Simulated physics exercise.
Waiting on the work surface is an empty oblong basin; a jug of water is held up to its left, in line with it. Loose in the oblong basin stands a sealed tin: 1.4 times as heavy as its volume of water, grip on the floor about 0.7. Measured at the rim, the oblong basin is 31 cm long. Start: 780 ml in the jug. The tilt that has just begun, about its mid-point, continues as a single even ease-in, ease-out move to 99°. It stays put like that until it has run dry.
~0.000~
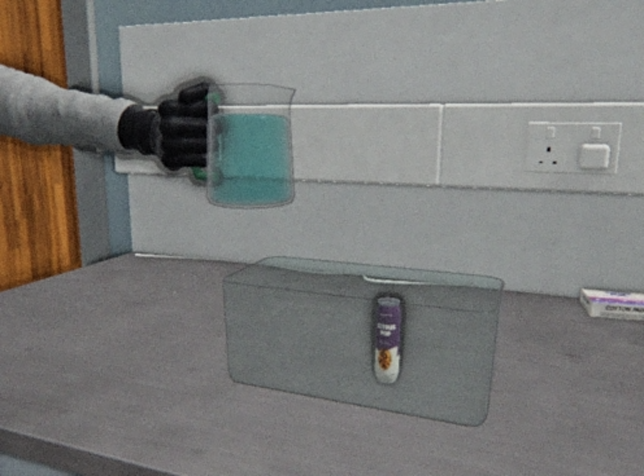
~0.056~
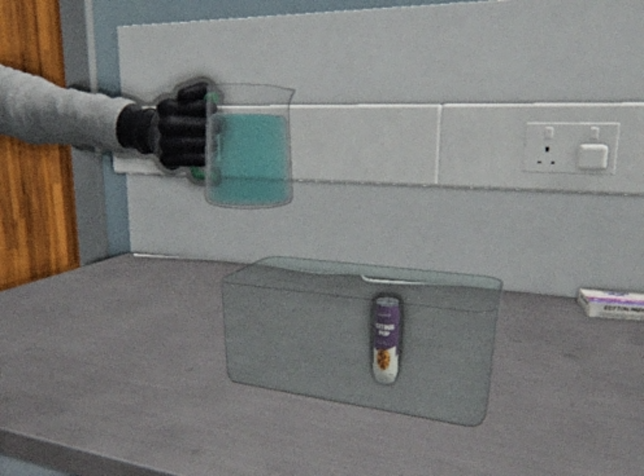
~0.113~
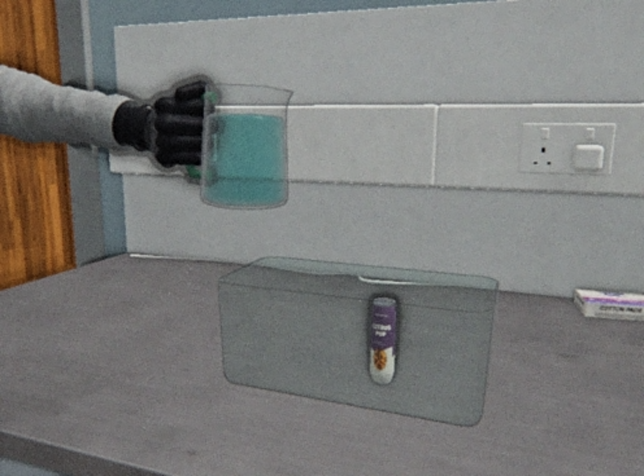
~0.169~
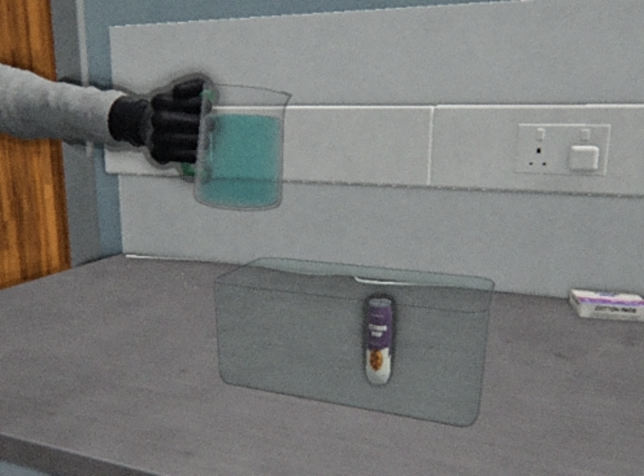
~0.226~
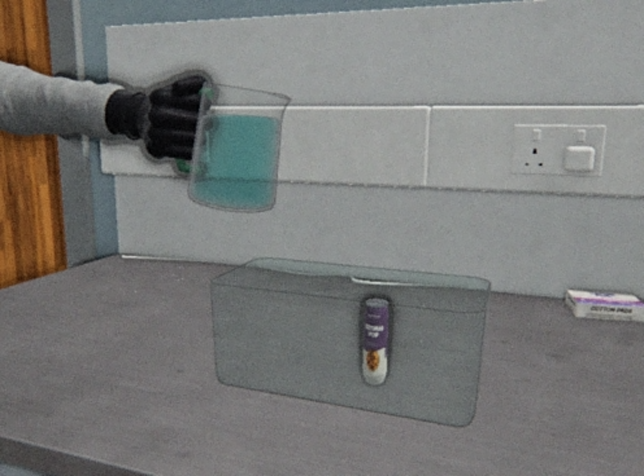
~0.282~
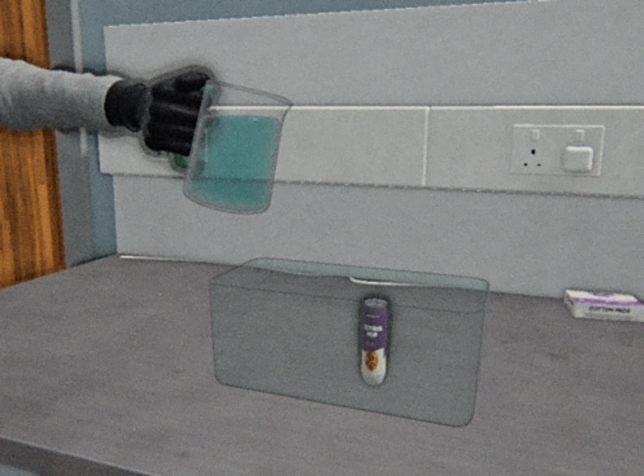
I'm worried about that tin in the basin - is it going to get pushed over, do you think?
Tipped.
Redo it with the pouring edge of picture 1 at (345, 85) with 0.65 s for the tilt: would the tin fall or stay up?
Then it stays on its base.
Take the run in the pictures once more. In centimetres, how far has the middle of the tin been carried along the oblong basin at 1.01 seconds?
Roughly 1 cm.
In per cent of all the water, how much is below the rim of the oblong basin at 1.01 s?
26 per cent or thereabouts.
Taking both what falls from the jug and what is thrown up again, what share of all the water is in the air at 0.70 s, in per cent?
At that moment, about 7 percent.
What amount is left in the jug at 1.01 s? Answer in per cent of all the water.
I'd say some 52 per cent remains.
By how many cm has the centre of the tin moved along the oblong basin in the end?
Roughly 6.5 cm.
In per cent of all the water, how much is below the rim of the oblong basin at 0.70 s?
About 0%.
After 0.70 s the tilt is 64° and 93 per cent is still to pour; the tin stands where it began.
After 1.01 s the tilt is 94° and 53 per cent is still to pour; the tin leans 8°.
After 1.33 s the tilt is 99° and 16 per cent is still to pour; the tin lies on its side.
After 1.68 s the tilt is 99° and 4 per cent is still to pour; the tin lies on its side.
In the end the tin lies on its side.
